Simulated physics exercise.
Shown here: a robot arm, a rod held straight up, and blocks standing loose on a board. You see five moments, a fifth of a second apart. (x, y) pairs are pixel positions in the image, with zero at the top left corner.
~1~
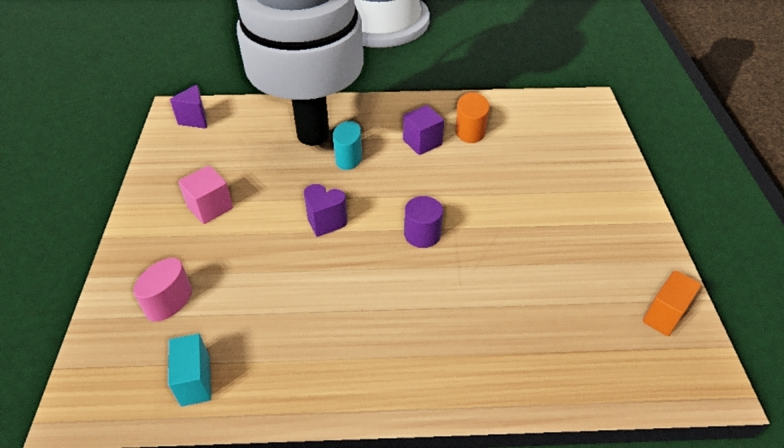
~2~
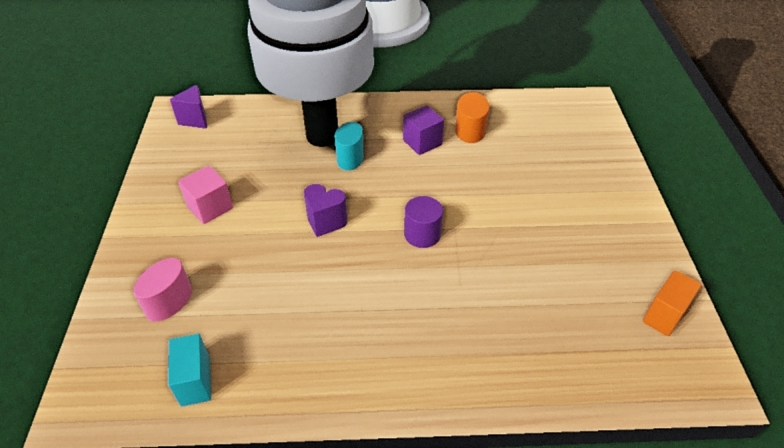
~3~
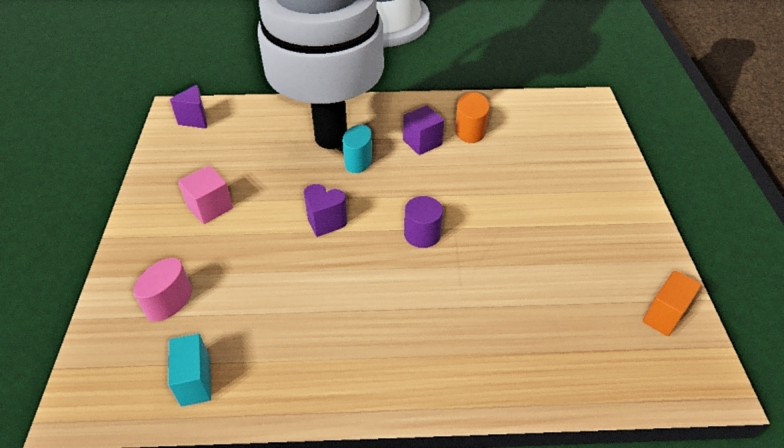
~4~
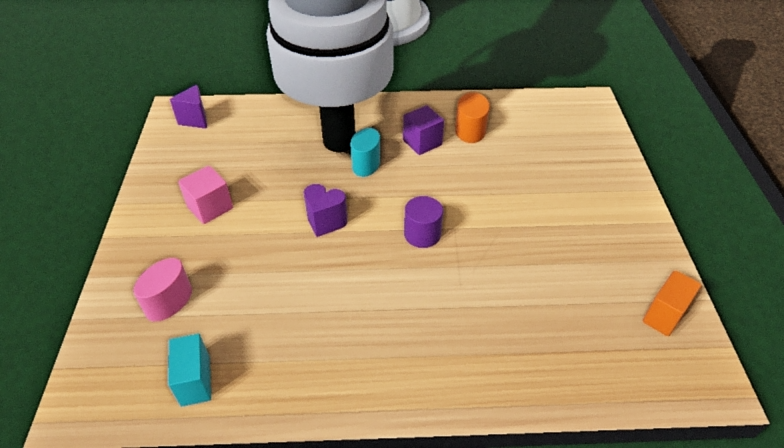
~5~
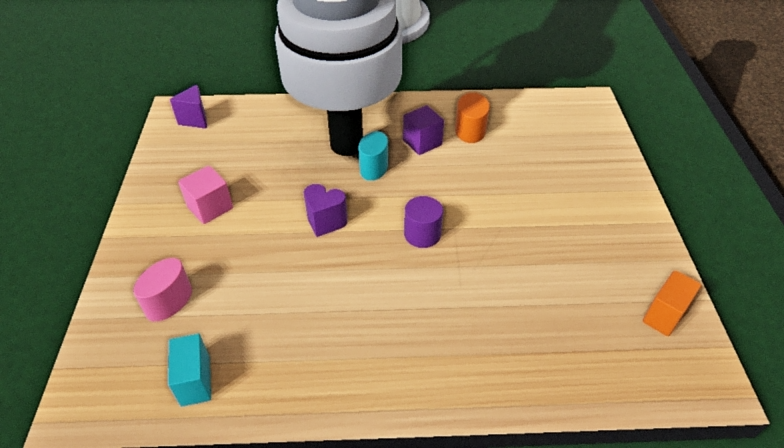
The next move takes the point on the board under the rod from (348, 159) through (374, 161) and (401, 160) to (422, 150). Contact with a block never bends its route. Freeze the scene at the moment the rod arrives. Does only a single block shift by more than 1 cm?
The answer is no.
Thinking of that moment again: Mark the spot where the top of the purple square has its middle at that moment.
The top centre is at (434, 107).
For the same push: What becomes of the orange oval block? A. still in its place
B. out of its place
A (still in its place)
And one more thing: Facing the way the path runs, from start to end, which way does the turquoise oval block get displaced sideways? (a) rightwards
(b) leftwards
The answer is a.
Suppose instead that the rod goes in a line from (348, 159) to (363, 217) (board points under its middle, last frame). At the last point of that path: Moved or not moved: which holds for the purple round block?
By the end it is where it was.
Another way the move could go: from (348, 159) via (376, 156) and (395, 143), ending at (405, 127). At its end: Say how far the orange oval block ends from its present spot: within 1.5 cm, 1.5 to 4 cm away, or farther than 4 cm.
Distance: Below 1.5 cm.
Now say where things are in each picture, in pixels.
In the first picture, rod tip at (314, 137); block tops, turquoise oval block at (347, 132); purple square at (424, 117); orange oval block at (474, 105).
In the second picture, rod at (323, 138); turquoise oval block at (349, 133).
In the third picture, rod at (332, 140); turquoise oval block at (357, 136).
In the fourth picture, rod at (340, 143); turquoise oval block at (365, 139).
In the fifth picture, rod at (347, 147); turquoise oval block at (373, 143); purple square at (424, 117); orange oval block at (474, 105).
What follows on the original path. Halfway along, rod at (388, 149); turquoise oval block at (407, 152), turned 55° clockwise.
At the end, rod at (422, 138); turquoise oval block at (414, 154), turned 75° clockwise; purple square at (434, 107), turned 30° anticlockwise; orange oval block in place.
